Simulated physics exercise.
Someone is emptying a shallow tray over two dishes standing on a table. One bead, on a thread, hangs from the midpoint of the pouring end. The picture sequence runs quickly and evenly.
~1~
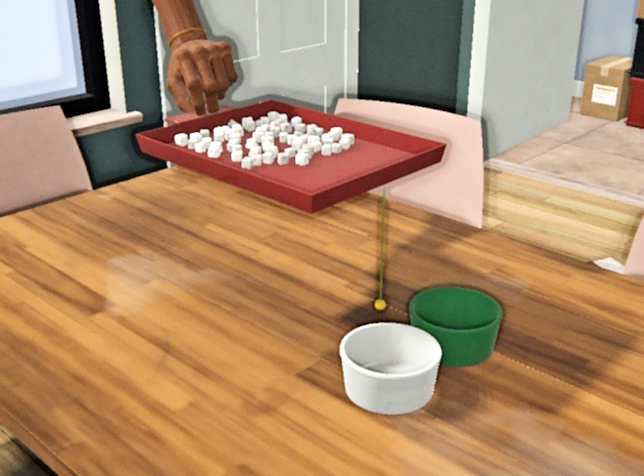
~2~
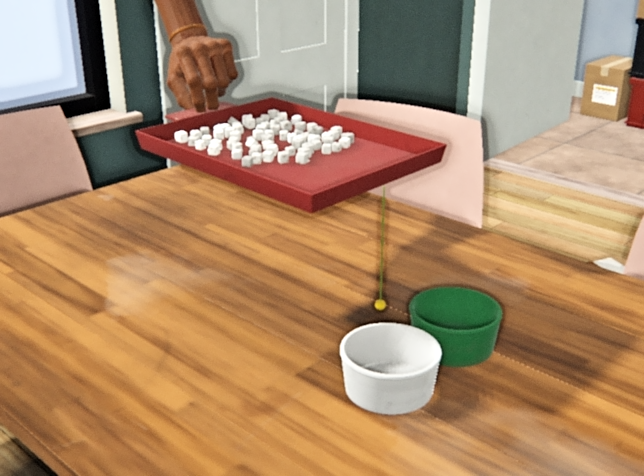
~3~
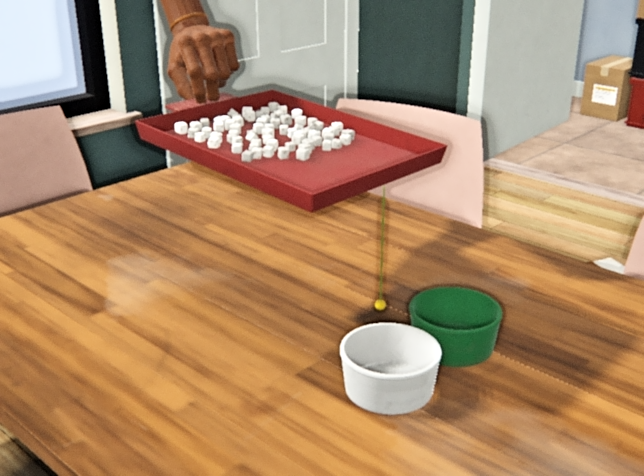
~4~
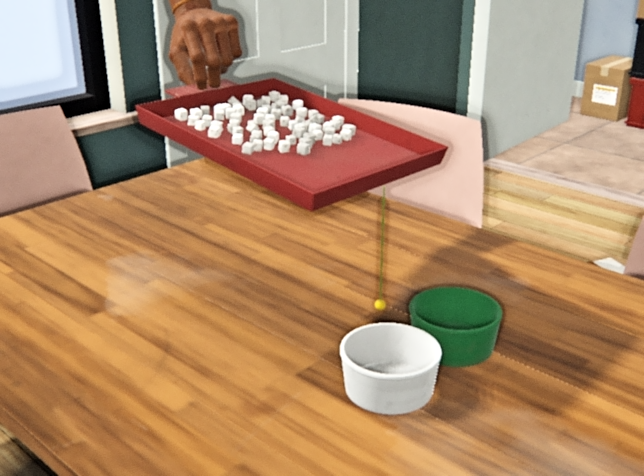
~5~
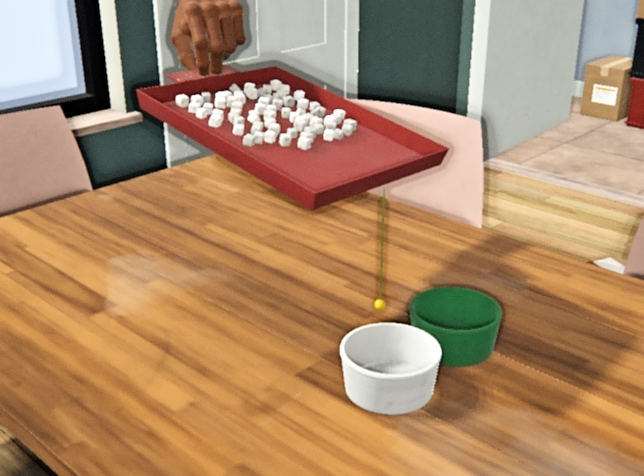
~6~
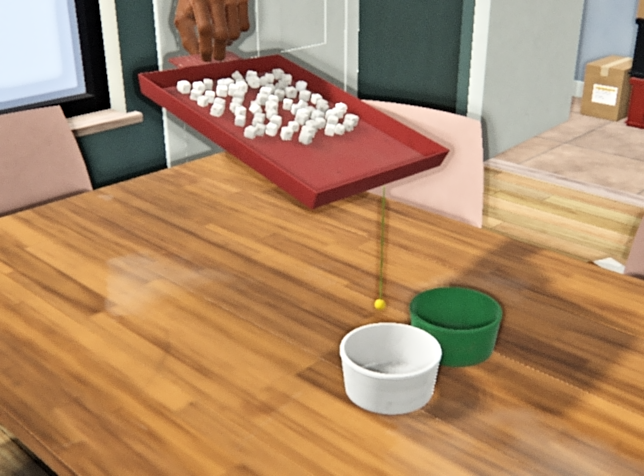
A red shallow tray scattered with white sugar cubes is held by a brown hand above a wooden table, seen from slightly above in a room with pale pink chairs. A yellow bead hangs on a thread from its near end, beside a white dish and a green dish behind it to the right. The hand gradually raises the far end, slanting the tray slightly, while the camera stays still.
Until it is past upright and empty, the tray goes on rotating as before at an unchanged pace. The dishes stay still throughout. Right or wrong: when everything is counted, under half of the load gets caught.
Wrong.
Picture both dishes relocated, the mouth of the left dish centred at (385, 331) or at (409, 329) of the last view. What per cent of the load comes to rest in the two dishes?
Close to 60 in a hundred, then close to 70 in a hundred.
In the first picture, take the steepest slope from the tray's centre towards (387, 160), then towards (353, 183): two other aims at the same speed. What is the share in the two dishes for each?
In order, 30 in a hundred and 70 in a hundred.
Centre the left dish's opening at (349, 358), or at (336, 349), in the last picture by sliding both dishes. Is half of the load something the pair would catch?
For the earlier try a smaller portion is kept, for the later one a smaller portion.
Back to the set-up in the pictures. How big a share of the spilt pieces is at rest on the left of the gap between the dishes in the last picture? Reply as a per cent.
Left share: Close to 10 %.
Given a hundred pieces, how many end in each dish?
Left dish: Roughly 20 per cent; right dish: Roughly 60 per cent.
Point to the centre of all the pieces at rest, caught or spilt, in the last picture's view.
Centre at rest, last view: Approx. (455, 346).
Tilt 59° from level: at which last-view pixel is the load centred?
The centre of the load shows up near (400, 154) in the last view.
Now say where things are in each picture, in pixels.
In the first frame, corners of the pouring end near (311, 193) and (442, 144), level; middle of the load near (269, 137), sugar cubes; left dish near (428, 383); right dish near (492, 339); bead on its thread near (380, 305).
In the second frame, corners of the pouring end near (312, 193) and (442, 144), level; middle of the load near (269, 135).
In the third frame, corners of the pouring end near (312, 192) and (442, 145), tipped barely, lowest at the right corner; middle of the load near (270, 129).
In the fourth frame, corners of the pouring end near (314, 191) and (443, 146), tipped a little, lowest at the right corner; middle of the load near (270, 120).
In the fifth frame, corners of the pouring end near (315, 190) and (444, 148), tipped a little, lowest at the right corner; middle of the load near (271, 110).
In the sixth frame, corners of the pouring end near (316, 190) and (445, 149), tipped a little, lowest at the right corner; middle of the load near (273, 101); left dish near (428, 383); right dish near (492, 339).
Shortly afterwards, tray tipped steeply; all but a few on the tray; only a few in the air.
Next, tray tipped right over; all but a few on the tray; only a few in the right dish; only a few outside both; only a few in the air.
Some moments later, tray tipped past a quarter turn; near a quarter in the left dish; near half in the right dish; near a quarter outside both.
In the end, tray tipped past a quarter turn; near a quarter in the left dish; near half in the right dish; near a quarter outside both.
